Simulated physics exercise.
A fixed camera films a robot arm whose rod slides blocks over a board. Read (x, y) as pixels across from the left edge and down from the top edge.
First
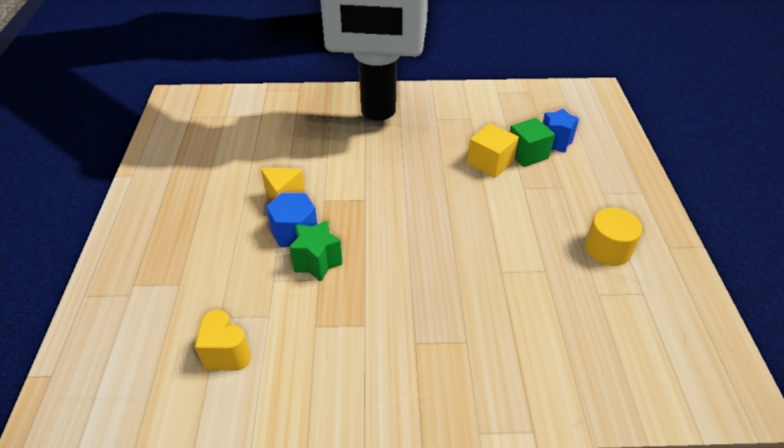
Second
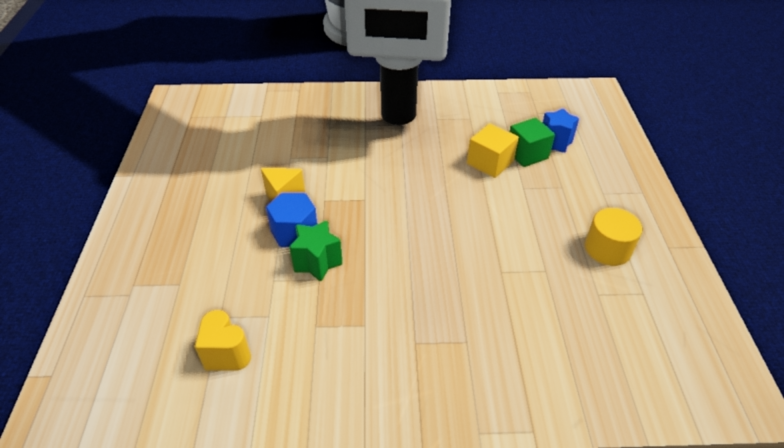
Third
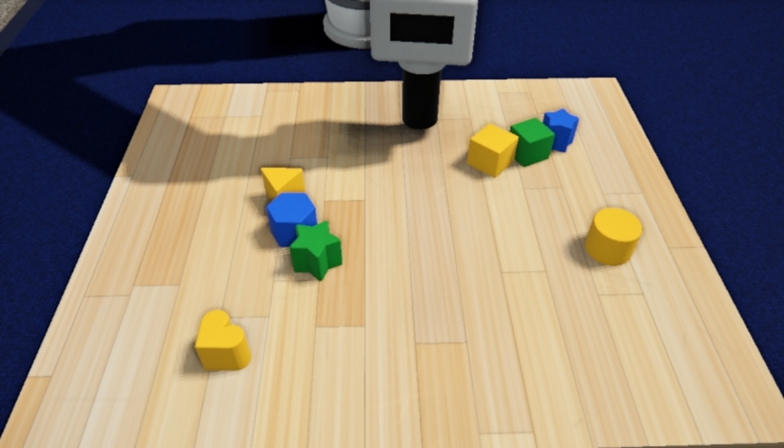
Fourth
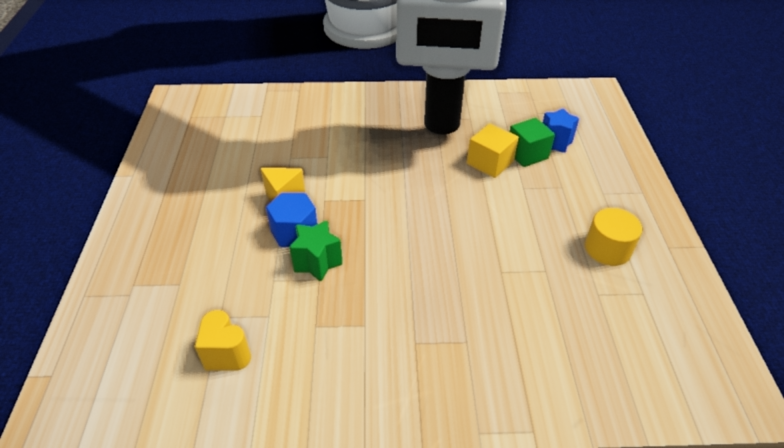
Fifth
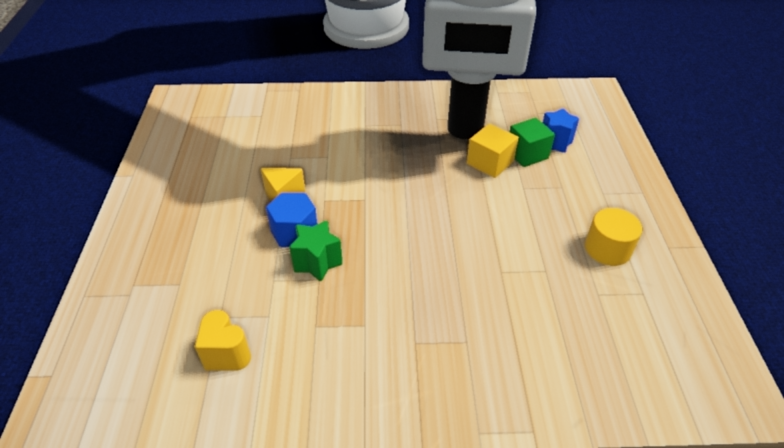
On a wooden tabletop, a robot arm's black rod sliding right toward a yellow block while the scattered coloured blocks stay still.
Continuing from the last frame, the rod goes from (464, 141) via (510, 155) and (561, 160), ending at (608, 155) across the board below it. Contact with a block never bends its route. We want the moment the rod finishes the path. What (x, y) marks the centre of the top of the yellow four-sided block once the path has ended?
It sits at (518, 155).
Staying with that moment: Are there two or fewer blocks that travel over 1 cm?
I expect not.
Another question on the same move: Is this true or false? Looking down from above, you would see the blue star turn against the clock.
That is true.
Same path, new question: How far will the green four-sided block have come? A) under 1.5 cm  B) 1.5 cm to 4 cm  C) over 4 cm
(C)
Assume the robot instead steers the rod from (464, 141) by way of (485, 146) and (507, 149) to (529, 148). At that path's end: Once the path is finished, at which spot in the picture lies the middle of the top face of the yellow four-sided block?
I predict (511, 147).
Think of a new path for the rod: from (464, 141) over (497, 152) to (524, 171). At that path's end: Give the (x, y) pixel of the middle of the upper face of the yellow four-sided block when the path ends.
My prediction: (526, 171).
The first path, step by step. One third of the way, rod at (513, 143); yellow four-sided block at (517, 154), turned 60° clockwise; green four-sided block at (558, 135); blue star at (570, 118), turned 40° anticlockwise.
Two thirds of the way, rod at (564, 148); yellow four-sided block at (518, 155), turned 60° clockwise; green four-sided block at (609, 144), turned 20° clockwise; blue star at (580, 116), turned 75° anticlockwise.
At the end, rod at (612, 143); yellow four-sided block at (518, 155), turned 60° clockwise; green four-sided block at (641, 151), turned 95° clockwise; blue star at (585, 113), turned 105° anticlockwise.
